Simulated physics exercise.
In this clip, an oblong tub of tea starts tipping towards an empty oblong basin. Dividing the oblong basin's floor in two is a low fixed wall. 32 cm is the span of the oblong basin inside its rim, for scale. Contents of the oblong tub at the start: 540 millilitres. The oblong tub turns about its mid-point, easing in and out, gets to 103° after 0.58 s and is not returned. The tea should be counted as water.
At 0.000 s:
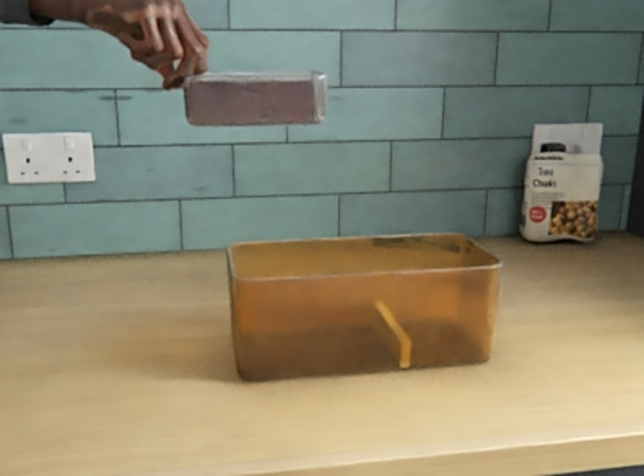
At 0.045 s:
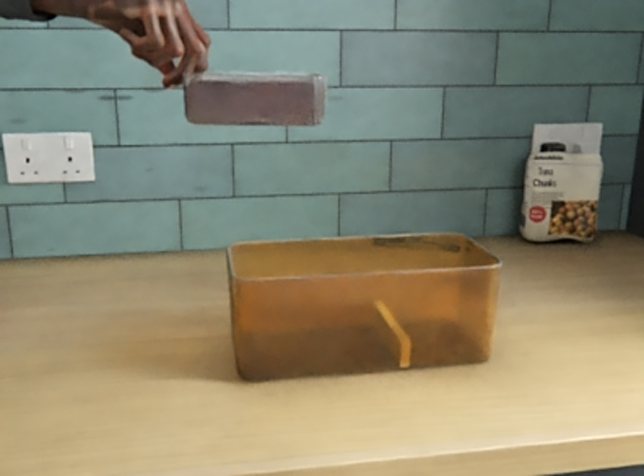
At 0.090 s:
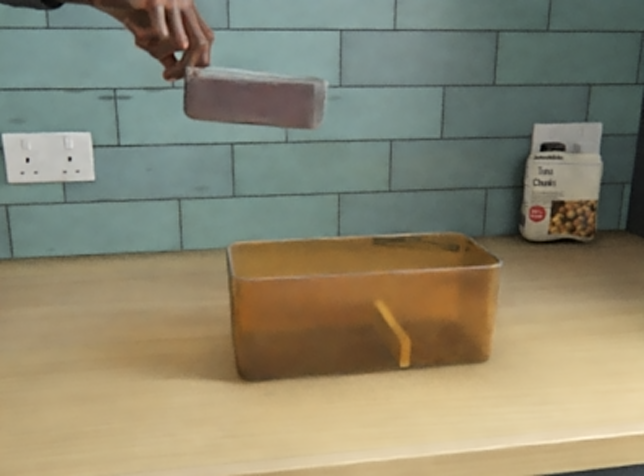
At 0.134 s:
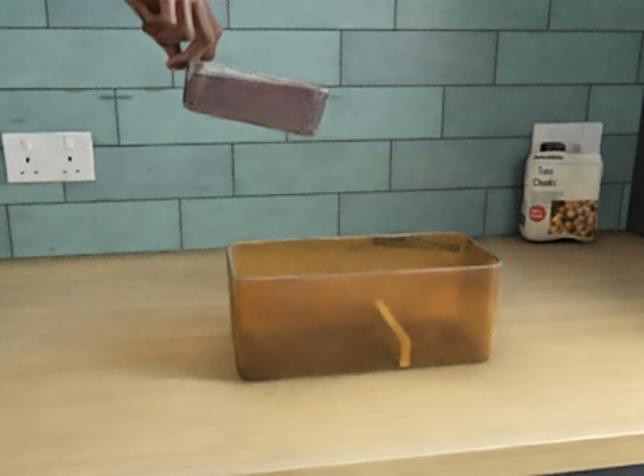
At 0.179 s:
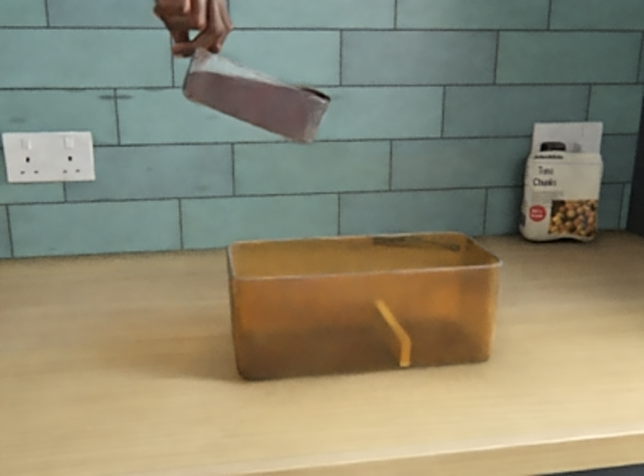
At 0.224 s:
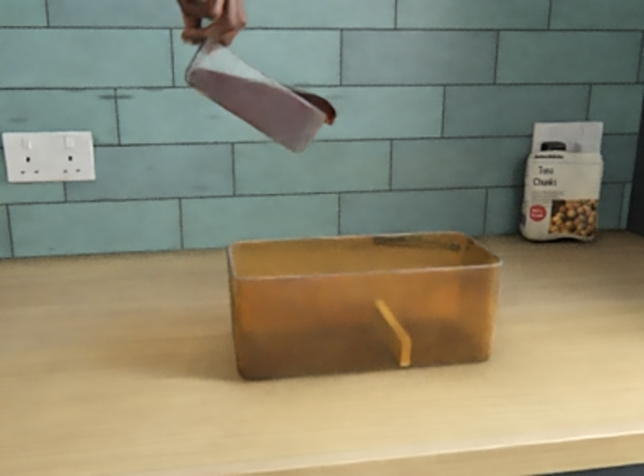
A clear oblong tub, held by a hand, tilts rightward above an amber oblong basin.
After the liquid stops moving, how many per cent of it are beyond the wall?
About 21 per cent.
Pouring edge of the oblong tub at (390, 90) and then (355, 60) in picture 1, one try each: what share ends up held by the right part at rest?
Try 1: 65 %; try 2: 55 %.
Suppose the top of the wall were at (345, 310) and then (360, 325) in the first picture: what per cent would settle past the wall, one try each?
Respectively 75 and 70 %.
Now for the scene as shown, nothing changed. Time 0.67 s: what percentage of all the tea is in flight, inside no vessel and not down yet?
4 per cent, roughly.
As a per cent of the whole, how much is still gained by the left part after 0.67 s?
Around 4 in a hundred.
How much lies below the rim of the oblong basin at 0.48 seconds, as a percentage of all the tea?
32 %, more or less.
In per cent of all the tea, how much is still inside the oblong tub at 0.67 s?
Close to 1 percent of the whole amount.
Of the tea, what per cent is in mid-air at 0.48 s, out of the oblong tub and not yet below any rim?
Around 60 in a hundred.
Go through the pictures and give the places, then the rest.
Tilt 0°; pouring edge (320, 75); surface from (186, 82) to (318, 81); the oblong basin's rim runs from (230, 262) to (483, 250); the wall's top is at (390, 321), in the first picture.
Tilt 2°; pouring edge (321, 77); surface from (187, 81) to (318, 82), in the second picture.
Tilt 6°; pouring edge (322, 82); surface from (187, 78) to (319, 84), in the third picture.
Tilt 13°; pouring edge (323, 90); surface from (189, 74) to (321, 87), in the fourth picture.
Tilt 22°; pouring edge (322, 101); surface from (189, 72) to (317, 94); 3 per cent is over the edge, in the fifth picture.
Tilt 33°; pouring edge (320, 114); surface from (189, 68) to (302, 95); 10 per cent is over the edge, in the sixth picture.
After 0.48 s the tilt is 96° and 7 per cent is still to pour, 30 is left of the wall and 3 right of it.
After 0.67 s the tilt is 103° and 1 per cent is still to pour, 67 is left of the wall and 23 right of it.
After 0.87 s the tilt is 103° and 0 per cent is still to pour, 70 is left of the wall and 20 right of it.
After 1.08 s the tilt is 103° and 0 per cent is still to pour, 72 is left of the wall and 20 right of it.
In the end 71 per cent lies left of the wall, 21 right of it and 7 outside.
